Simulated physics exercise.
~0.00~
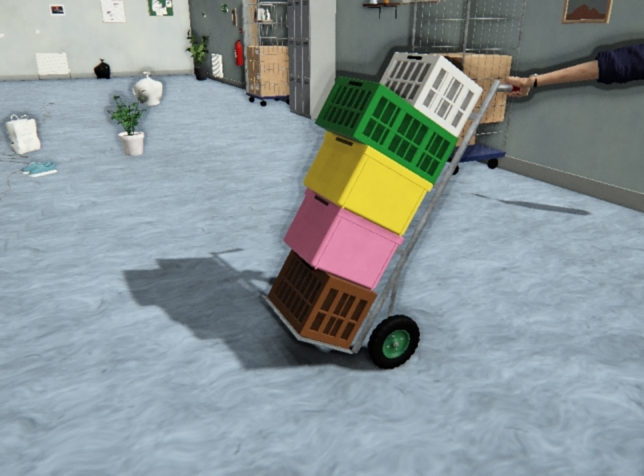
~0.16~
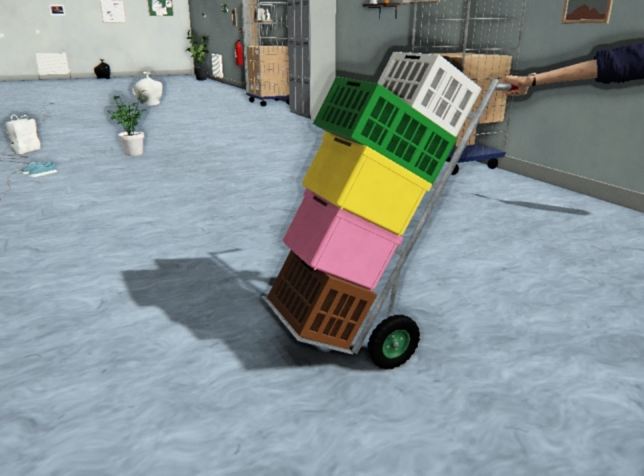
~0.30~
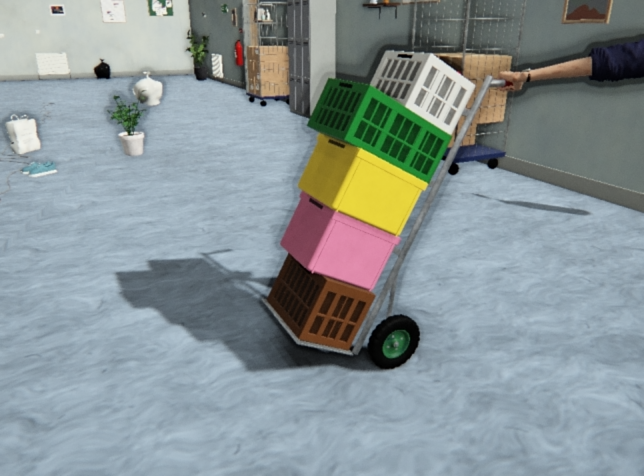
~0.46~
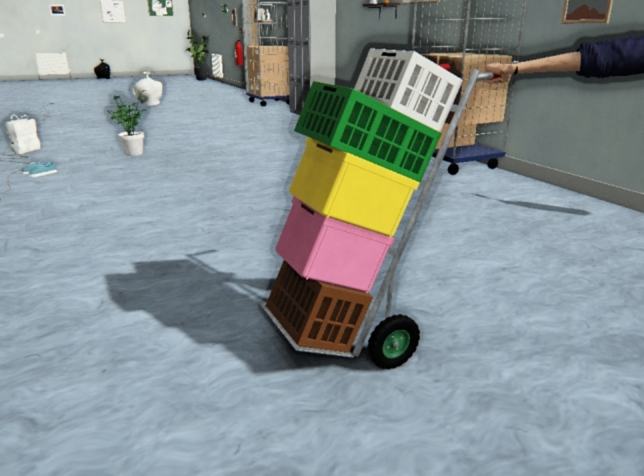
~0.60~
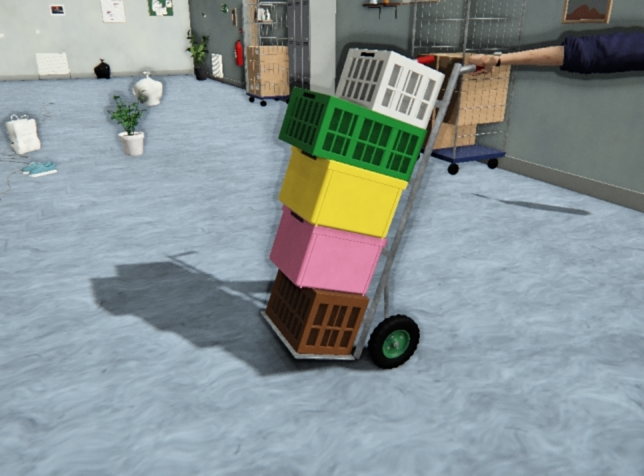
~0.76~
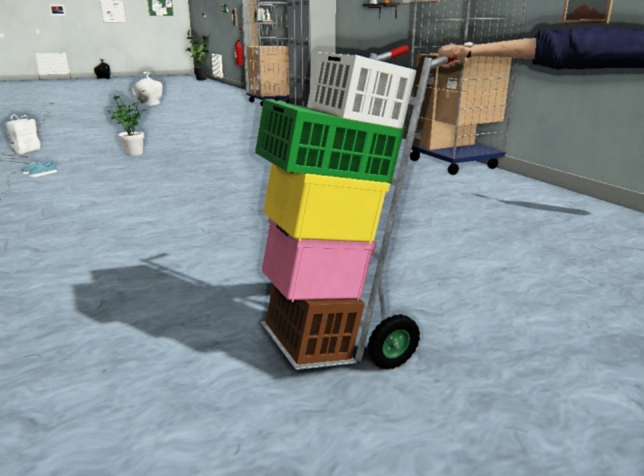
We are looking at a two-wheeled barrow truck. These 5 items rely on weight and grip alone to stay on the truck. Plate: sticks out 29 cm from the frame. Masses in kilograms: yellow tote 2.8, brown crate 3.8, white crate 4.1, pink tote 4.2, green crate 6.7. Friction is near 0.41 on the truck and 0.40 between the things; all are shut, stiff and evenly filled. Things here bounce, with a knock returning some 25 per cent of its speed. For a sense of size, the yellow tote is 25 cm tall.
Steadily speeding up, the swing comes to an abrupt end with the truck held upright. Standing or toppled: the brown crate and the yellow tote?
Result: The brown crate loses its balance, the yellow tote loses its balance.
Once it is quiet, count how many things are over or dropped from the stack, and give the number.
That gives 5.
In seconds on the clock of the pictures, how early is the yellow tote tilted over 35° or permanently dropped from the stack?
It happens at about 1.5 s.
After 1.16 s, truck upright; yellow tote tipped 12° from how it sat near (264, 222); brown crate tipped 12° from how it sat near (304, 322); white crate tipped 12° from how it sat.
After 1.46 s, truck upright; yellow tote, white crate and green crate now dropped from the stack; brown crate tipped 35° from how it sat near (289, 321); pink tote tipped 35° from how it sat.
After 1.76 s, truck upright; pink tote now dropped from the stack; brown crate on its side near (255, 338).
After 2.06 s, truck upright; brown crate on its side near (252, 342).
At rest (2.9 s), dropped from the stack and tipped over, yellow tote, white crate, pink tote and green crate; tipped over on the truck, brown crate. Seen from the same camera at the end, brown crate near (252, 342), yellow tote near (49, 384).
